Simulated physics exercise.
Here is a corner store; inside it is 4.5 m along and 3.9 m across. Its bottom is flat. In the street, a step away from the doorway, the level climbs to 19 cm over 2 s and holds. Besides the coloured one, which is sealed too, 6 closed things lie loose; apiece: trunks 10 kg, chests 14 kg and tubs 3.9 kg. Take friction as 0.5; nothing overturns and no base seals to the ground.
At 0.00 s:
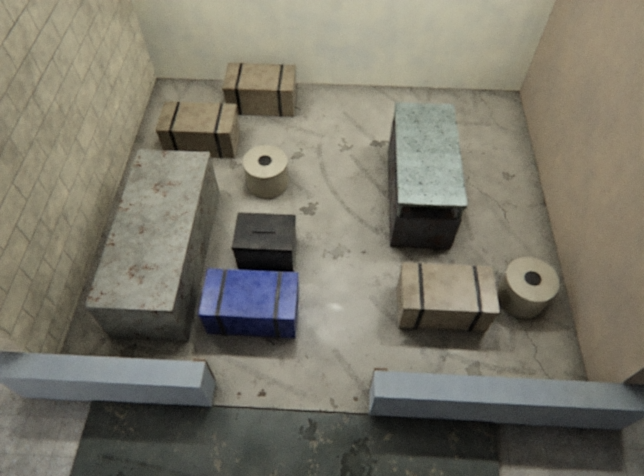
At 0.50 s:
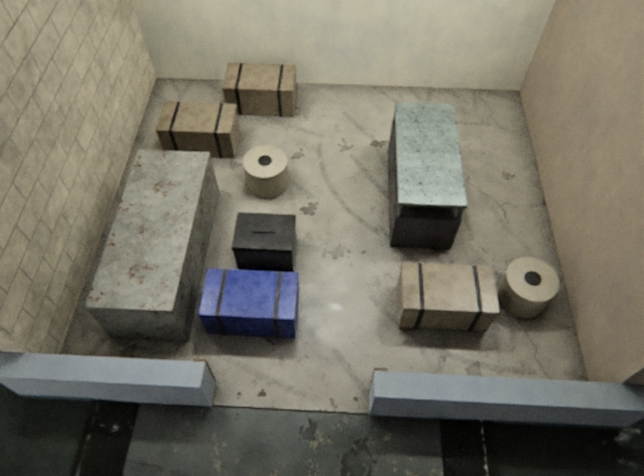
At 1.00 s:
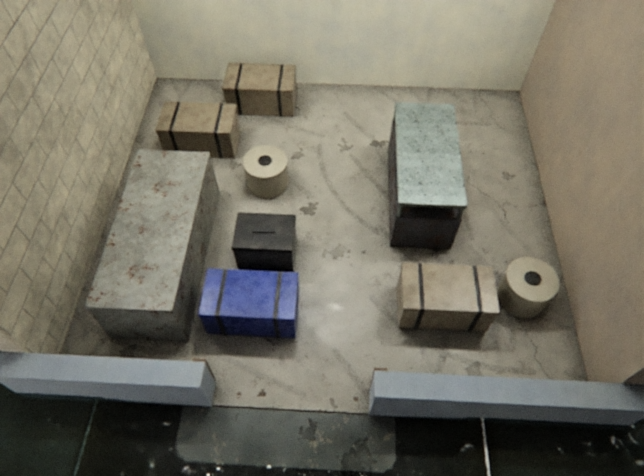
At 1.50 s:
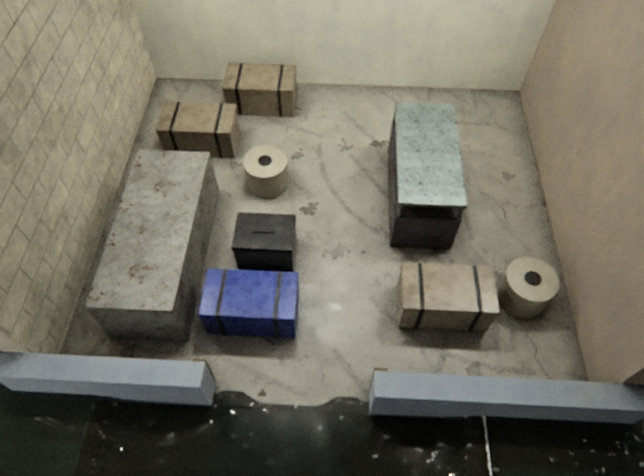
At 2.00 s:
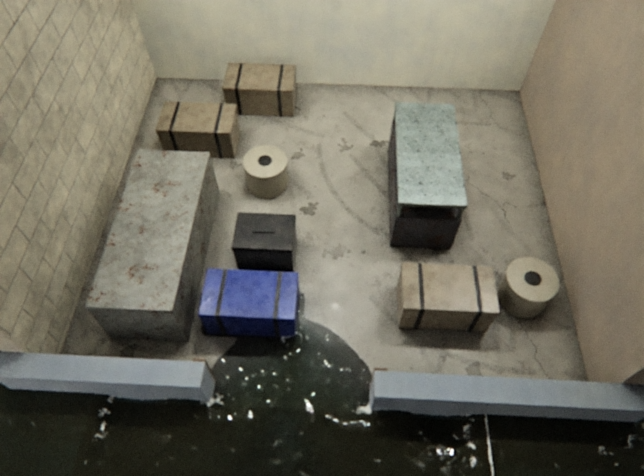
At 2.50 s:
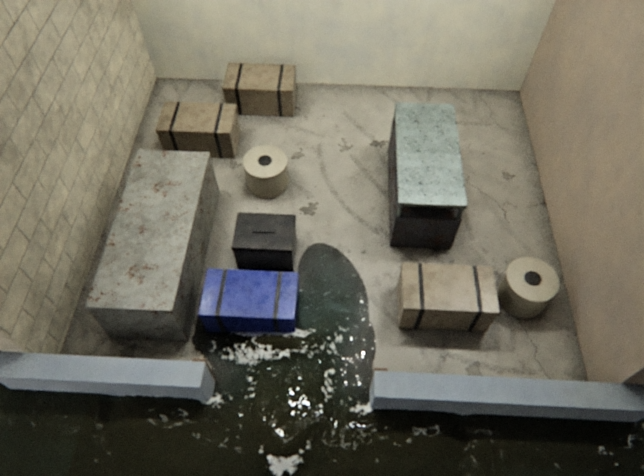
Dark water spreads across the street, then flows through the doorway past the blue trunk.
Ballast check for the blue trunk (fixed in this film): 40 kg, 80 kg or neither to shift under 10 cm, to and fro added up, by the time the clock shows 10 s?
Verdict: Only the larger load is enough.
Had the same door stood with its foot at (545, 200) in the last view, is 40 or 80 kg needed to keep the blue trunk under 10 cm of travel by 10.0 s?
Then the smaller load will do.
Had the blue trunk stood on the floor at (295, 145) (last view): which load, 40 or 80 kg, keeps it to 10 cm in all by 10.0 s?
Only the larger holds.
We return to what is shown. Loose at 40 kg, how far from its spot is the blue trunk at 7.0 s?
About 80 cm.
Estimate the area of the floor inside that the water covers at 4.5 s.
Roughly 9.5 m2.
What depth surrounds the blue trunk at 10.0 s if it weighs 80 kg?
About 8 cm.
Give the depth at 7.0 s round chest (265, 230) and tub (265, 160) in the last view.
Roughly 2 and 2 cm.
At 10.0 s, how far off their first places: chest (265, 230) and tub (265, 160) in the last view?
In that order: 0 cm, 50 cm.
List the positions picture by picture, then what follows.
The blue trunk at (250, 293), on the bottom; water covers 0.0 m2; 0 of 7 have shifted, in the first frame.
The blue trunk at (250, 293), on the bottom; water covers 0.0 m2; 0 of 7 have shifted, in the second frame.
The blue trunk at (250, 293), on the bottom; 0.0 m2 under water; 0 of 7 have shifted, in the third frame.
The blue trunk at (250, 293) rests on the ground; 0.0 m2 under water; 0 of 7 have shifted, in the fourth frame.
The blue trunk at (250, 293) rests on the ground; 0.5 m2 under water; 0 of 7 have shifted, in the fifth frame.
The blue trunk at (250, 293) rests on the ground; 1.1 m2 under water; 0 of 7 have shifted, in the sixth frame.
After 3.5 s the blue trunk would be 35 cm from its start with 40 kg and 0 cm from its start with 80 kg; 8 cm of water round it then.
After 4.5 s the blue trunk would be 64 cm from its start with 40 kg and 0 cm from its start with 80 kg; 7 cm of water round it then.
After 7.0 s the blue trunk would be 71 cm from its start with 40 kg and 0 cm from its start with 80 kg; 8 cm of water round it then.
After 10.0 s the blue trunk would be 96 cm from its start with 40 kg and 0 cm from its start with 80 kg; 8 cm of water round it then.
